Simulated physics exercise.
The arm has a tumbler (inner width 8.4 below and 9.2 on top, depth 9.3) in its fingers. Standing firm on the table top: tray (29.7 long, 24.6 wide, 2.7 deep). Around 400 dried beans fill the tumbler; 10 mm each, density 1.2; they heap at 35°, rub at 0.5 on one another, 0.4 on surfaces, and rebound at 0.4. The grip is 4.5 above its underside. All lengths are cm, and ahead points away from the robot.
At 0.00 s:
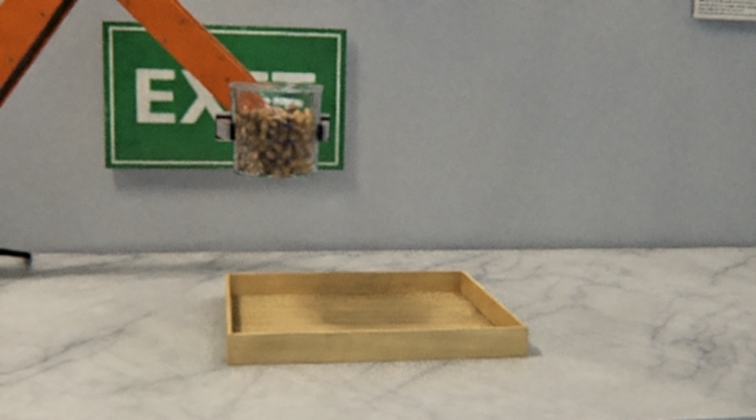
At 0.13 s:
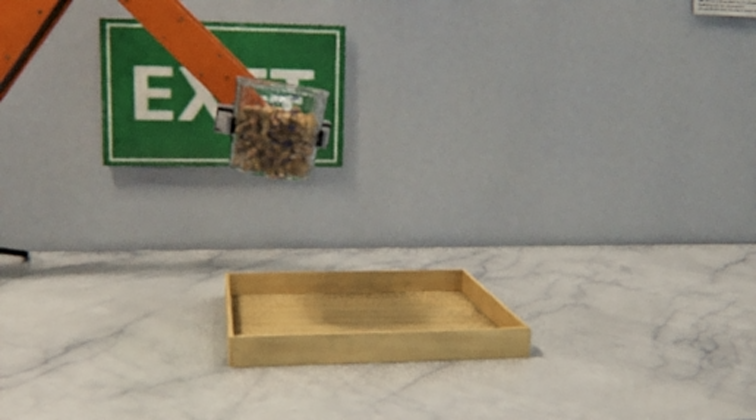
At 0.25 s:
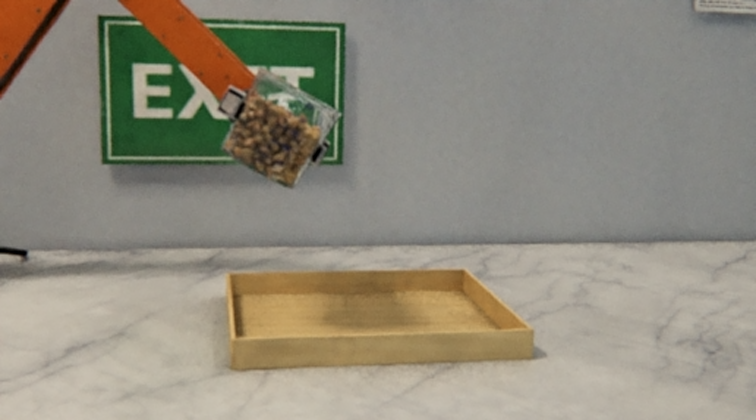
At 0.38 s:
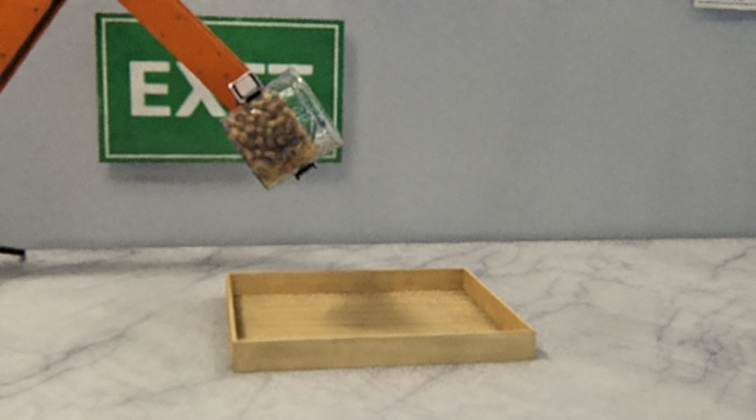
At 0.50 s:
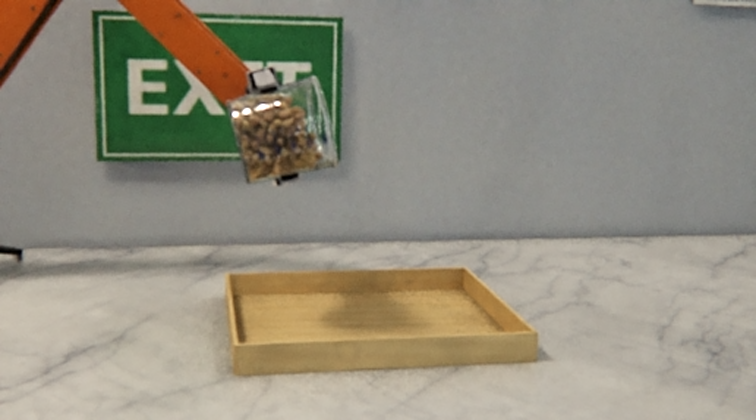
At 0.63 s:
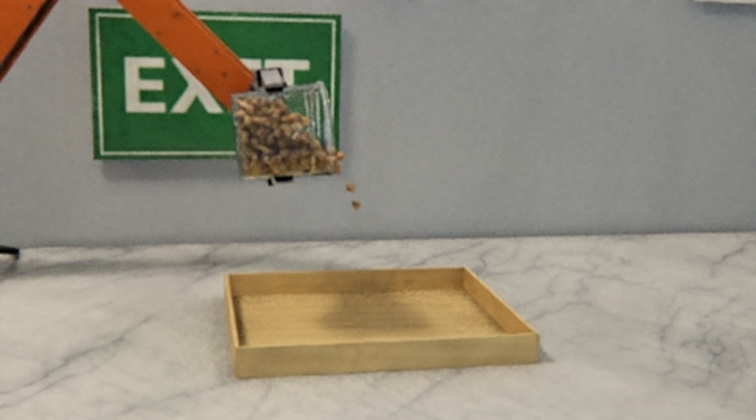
An orange robot arm tilts a clear tumbler of beans rightward, and a couple drop out.
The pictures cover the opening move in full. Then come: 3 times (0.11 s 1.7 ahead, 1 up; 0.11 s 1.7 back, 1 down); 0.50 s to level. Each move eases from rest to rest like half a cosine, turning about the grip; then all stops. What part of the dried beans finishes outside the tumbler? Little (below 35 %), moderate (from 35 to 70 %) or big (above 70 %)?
A moderate share, from 35 to 70 %, ends outside the tumbler.
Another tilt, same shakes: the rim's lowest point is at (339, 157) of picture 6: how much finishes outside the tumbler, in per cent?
About 20 per cent.
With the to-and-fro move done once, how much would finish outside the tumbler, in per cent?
Then about 20 per cent.
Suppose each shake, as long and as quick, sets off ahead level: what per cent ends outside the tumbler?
Some 45 per cent.
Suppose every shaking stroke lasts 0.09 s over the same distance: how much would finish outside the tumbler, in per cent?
Then about 60 per cent.
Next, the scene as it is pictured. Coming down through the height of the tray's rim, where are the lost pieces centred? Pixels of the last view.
Near (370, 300).
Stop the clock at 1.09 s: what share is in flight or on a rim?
About 14 per cent.
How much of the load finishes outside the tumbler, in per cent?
Some 50 per cent.
After 1.09 s, tilted 84° forward, highest piece 22 above the table; 267 in the tumbler, 74 in the tray, 55 in flight or on a rim.
After 1.56 s, tilted 37° forward, highest piece 24 above the table; 200 in the tumbler, 195 in the tray, 1 in flight or on a rim.
After 1.99 s, level, highest piece 24 above the table; 200 in the tumbler, 196 in the tray.
After 3.04 s, level, highest piece 24 above the table; 200 in the tumbler, 196 in the tray.
At rest, 200 in the tumbler, 196 in the tray. That is 49 % outside the tumbler.
